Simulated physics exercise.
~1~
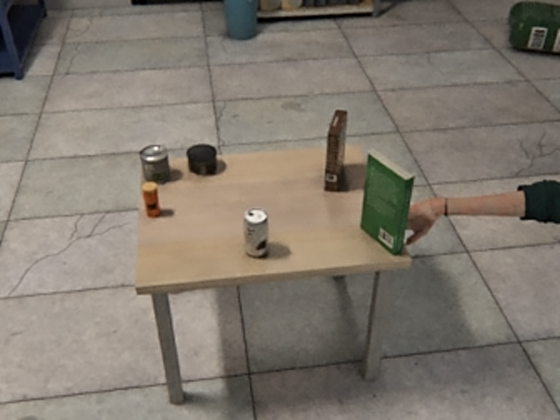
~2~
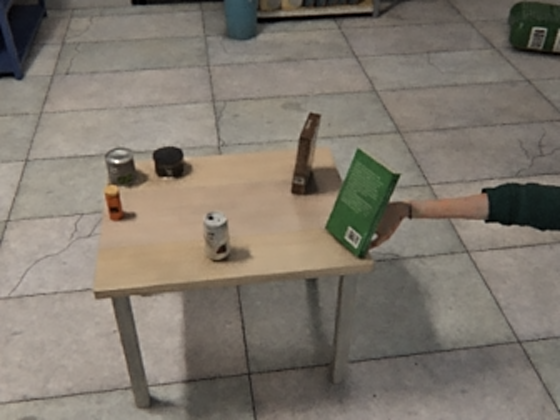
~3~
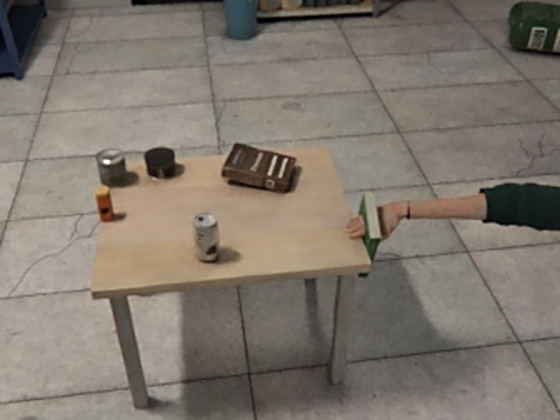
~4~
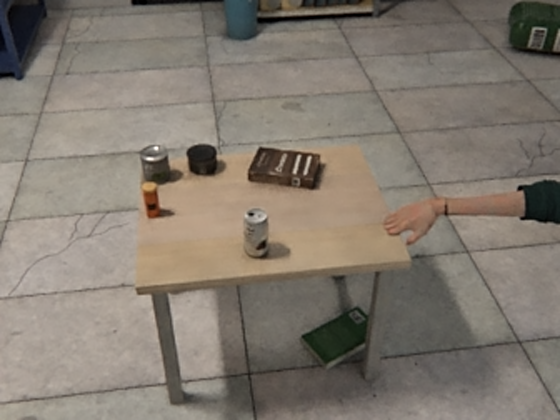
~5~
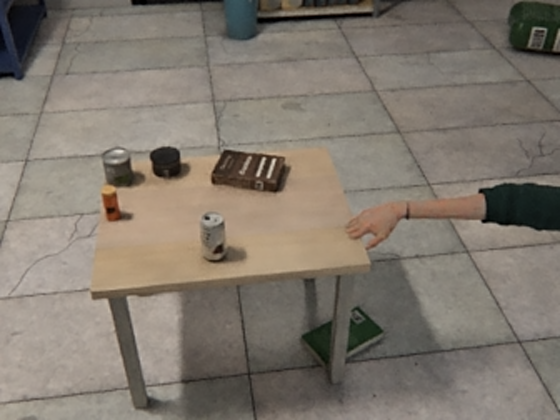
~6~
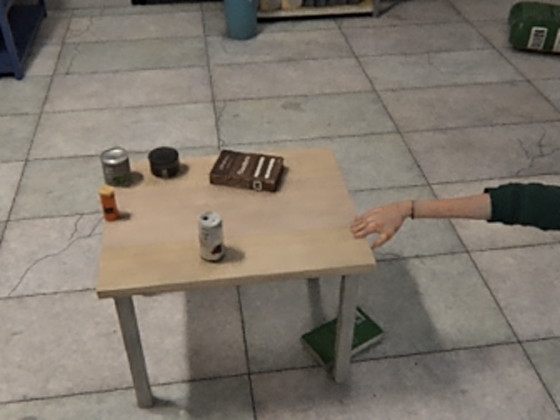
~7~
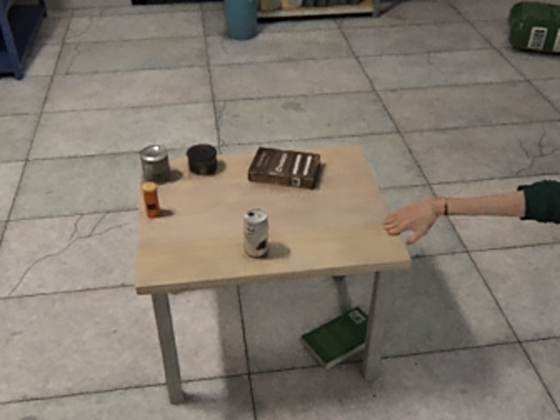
On a tiled floor, a hand shifts a small table left and right, a brown packet topples and a green book falls off.
